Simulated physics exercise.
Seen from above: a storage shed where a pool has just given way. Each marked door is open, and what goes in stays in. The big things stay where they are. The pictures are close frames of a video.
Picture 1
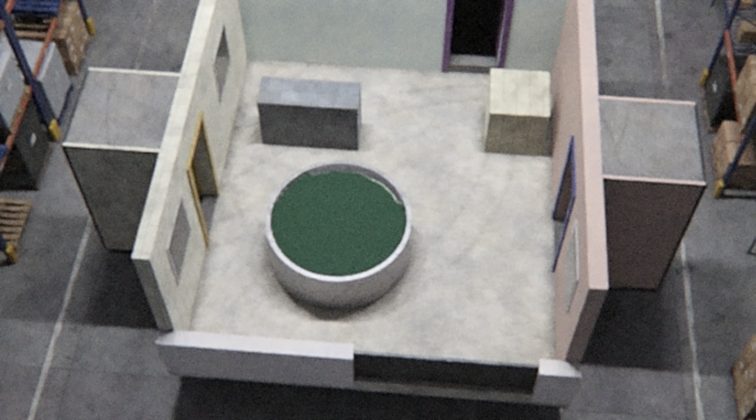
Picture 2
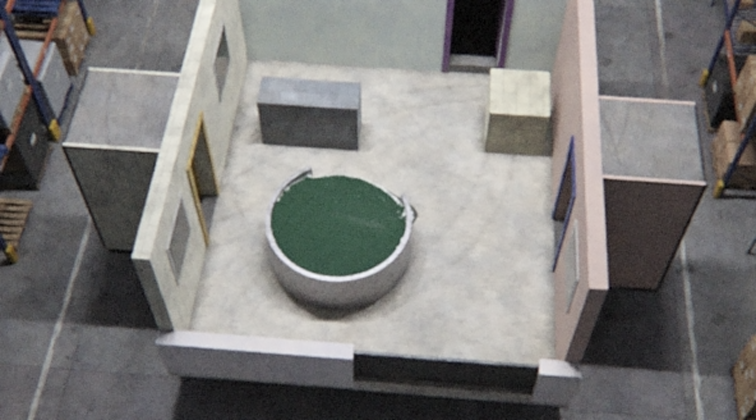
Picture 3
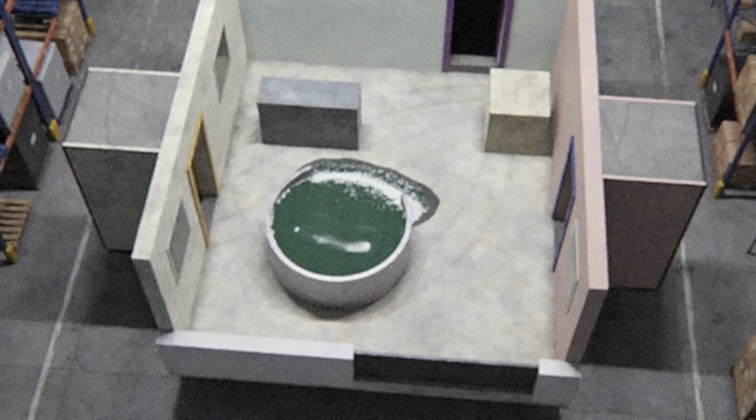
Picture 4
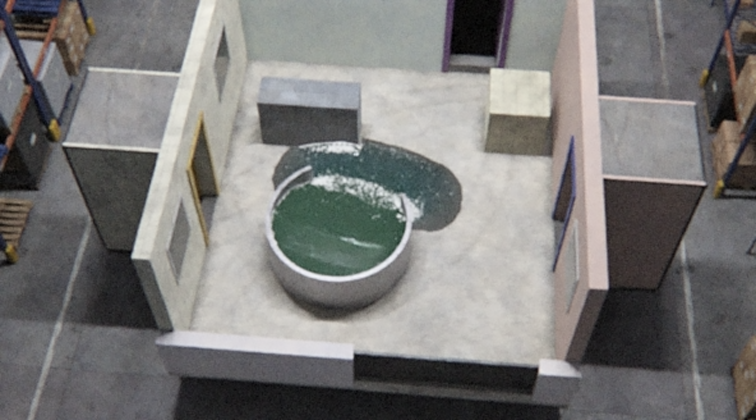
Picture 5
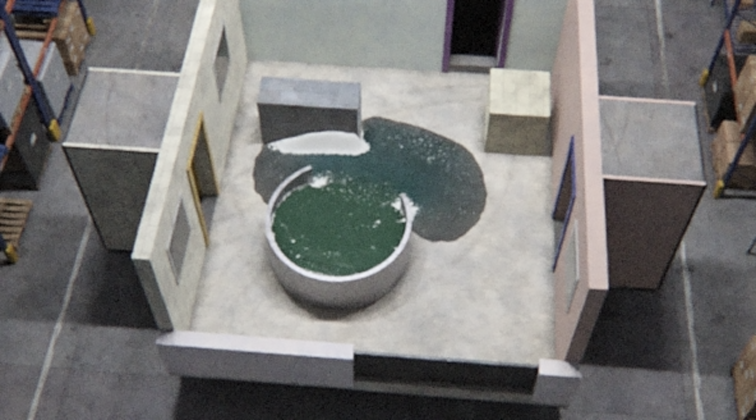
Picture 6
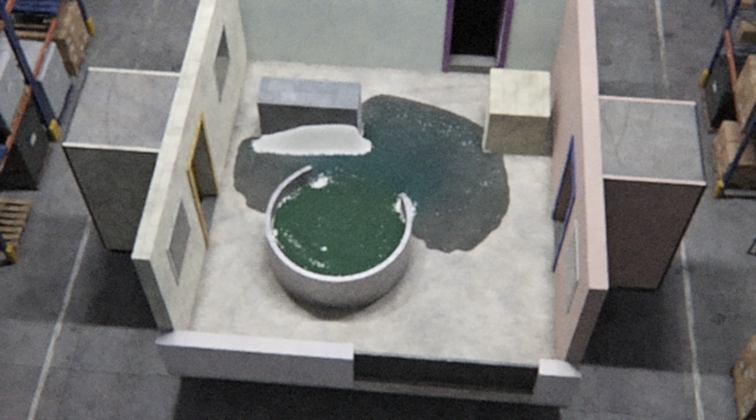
In a storage shed seen from above, a round pool of green water sat still, then gave way on its far side, and water poured out and spread across the pale floor around a grey block.
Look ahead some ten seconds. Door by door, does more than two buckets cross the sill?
One by one: The purple door floods; the blue door floods; the yellow door floods.
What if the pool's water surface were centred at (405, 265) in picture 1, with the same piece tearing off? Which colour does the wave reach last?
I say the yellow-painted one.
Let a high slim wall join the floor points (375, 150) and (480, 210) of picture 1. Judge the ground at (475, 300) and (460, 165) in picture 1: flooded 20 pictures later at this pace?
In turn: Wet, dry.
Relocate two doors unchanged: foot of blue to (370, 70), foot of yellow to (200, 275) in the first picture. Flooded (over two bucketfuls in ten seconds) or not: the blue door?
My reading: The blue one takes more.
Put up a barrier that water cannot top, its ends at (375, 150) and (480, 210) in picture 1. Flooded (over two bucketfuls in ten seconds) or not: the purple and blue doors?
In short: Purple holds; blue lets more in.
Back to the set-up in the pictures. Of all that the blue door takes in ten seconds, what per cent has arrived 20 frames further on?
Near 10 in a hundred.
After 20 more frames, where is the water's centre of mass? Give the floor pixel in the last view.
At about (388, 162).
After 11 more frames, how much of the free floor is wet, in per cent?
Some 55 per cent.
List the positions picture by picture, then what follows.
The pool at (339, 221) is whole and still, in the first frame.
Water pours out on the pool's far side and has run to (411, 219), in the second frame.
Water pours out on the pool's far side and has run to (434, 200), in the third frame.
Water pours out on the pool's far side and has run to (456, 188), in the fourth frame.
Water pours out on the pool's far side and has run to (468, 155), in the fifth frame.
The front is at (482, 132), out from the gap on the pool's far side, in the sixth frame.
A moment on, water covers 40 % of the floor; the purple door under two buckets in, the blue door wet at the sill, nothing in, the yellow door wet at the sill, nothing in.
Next, water covers 55 % of the floor; the purple door over two buckets in, the blue door under two buckets in, the yellow door under two buckets in.
Then, water covers 75 % of the floor; the purple door far over two buckets in, the blue door under two buckets in, the yellow door over two buckets in.
Later, water covers 100 % of the floor; the purple door far over two buckets in, the blue door under two buckets in, the yellow door over two buckets in.
In the end, water covers 100 % of the floor; the purple door far over two buckets in, the blue door over two buckets in, the yellow door over two buckets in.
